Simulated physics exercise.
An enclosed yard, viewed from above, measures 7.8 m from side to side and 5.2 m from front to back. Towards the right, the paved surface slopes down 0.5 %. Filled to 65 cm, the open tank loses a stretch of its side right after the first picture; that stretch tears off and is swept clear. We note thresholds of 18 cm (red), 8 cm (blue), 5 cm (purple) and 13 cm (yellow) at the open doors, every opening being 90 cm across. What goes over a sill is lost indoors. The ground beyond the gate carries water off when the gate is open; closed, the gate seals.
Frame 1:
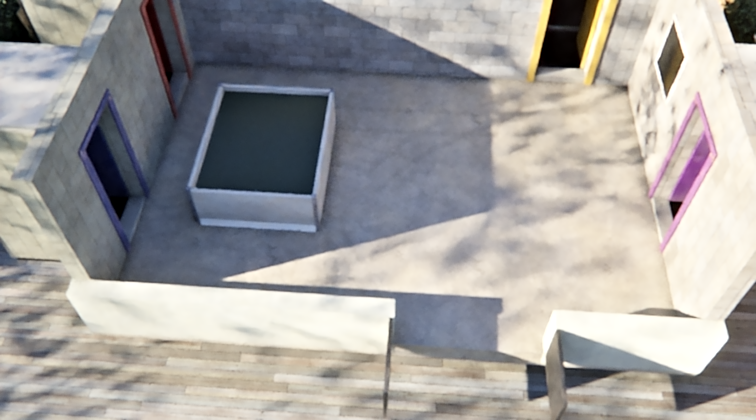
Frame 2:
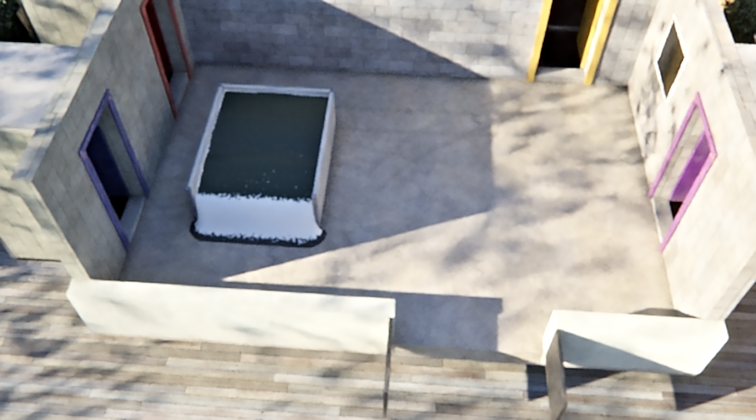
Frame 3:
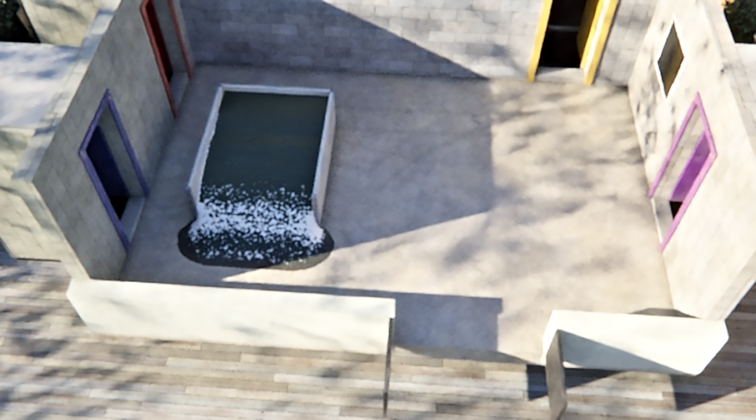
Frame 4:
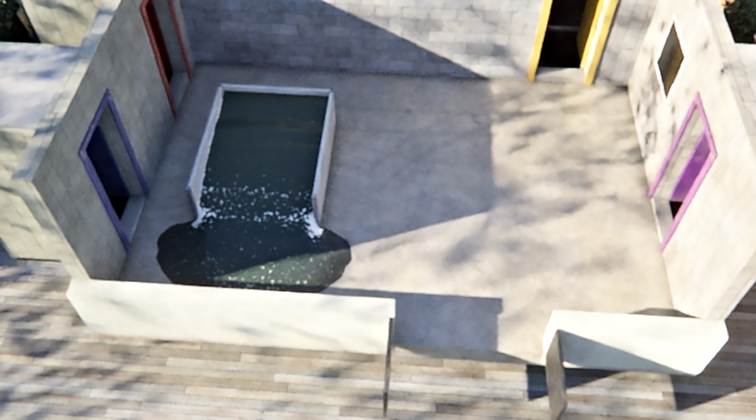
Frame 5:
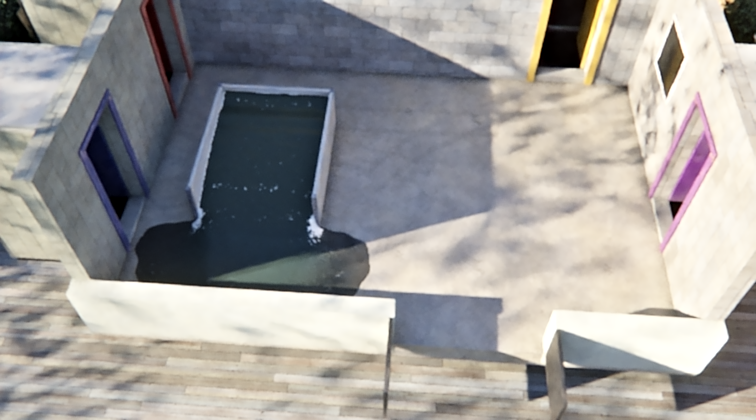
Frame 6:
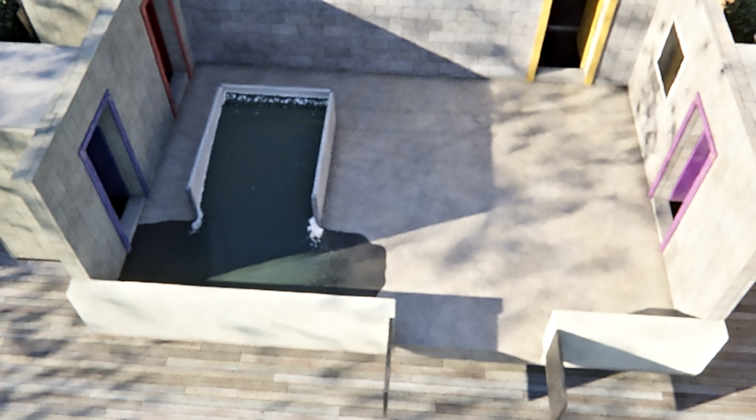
Dark water burst through the near side of a raised rectangular tank in a walled yard, tumbled out in white froth, then spread smoothly both ways across the paving behind the low front wall.
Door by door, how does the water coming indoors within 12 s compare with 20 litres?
Result: At the red door the water let in will remain short of the limit; at the blue door the water let in will surpass the limit; at the purple door the water let in will surpass the limit; at the yellow door the water let in will remain short of the limit.
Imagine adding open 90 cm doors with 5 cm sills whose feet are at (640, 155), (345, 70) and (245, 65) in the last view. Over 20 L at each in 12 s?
So, in the order given, it's beyond the mark, then shy of the mark, then beyond the mark.
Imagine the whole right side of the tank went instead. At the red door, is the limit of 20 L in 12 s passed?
Then red does not exceed it.
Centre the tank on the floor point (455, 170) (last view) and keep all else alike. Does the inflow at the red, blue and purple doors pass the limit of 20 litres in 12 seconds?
Checking each door against the limit: Red does not exceed it, blue does not exceed it, purple does not exceed it.
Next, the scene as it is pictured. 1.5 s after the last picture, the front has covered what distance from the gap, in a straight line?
Distance: Approx. 4.8 m.
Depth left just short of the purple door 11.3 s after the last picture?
Around 8.0 cm deep.
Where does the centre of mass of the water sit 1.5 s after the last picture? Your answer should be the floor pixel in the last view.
At roughly (262, 244).
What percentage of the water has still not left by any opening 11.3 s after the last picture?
Around 84 per cent of the water.
Then, 0.7 s after the last picture water covers 15 % of the floor and is deepest (48 cm) near (109, 308); red door not reached, blue door 2 cm at the sill, 0 L in, purple door not reached, yellow door not reached.
Then, 1.5 s after the last picture water covers 30 % of the floor and is deepest (45 cm) near (109, 308); red door not reached, blue door 12 cm at the sill, 1 L in, purple door not reached, yellow door not reached.
Then, 2.8 s after the last picture water covers 60 % of the floor and is deepest (32 cm) near (195, 66); red door 4 cm at the sill, 0 L in, blue door 15 cm at the sill, 25 L in, purple door 11 cm at the sill, 1 L in, yellow door not reached.
Then, 6.3 s after the last picture water covers 95 % of the floor and is deepest (14 cm) near (629, 103); red door 11 cm at the sill, 2 L in, blue door 6 cm at the sill, 60 L in, purple door 9 cm at the sill, 58 L in, yellow door 9 cm at the sill, 0 L in.
Then, 11.3 s after the last picture water covers 95 % of the floor and is deepest (13 cm) near (666, 346); red door 4 cm at the sill, 2 L in, blue door 4 cm at the sill, 60 L in, purple door 8 cm at the sill, 100 L in, yellow door 6 cm at the sill, 0 L in.
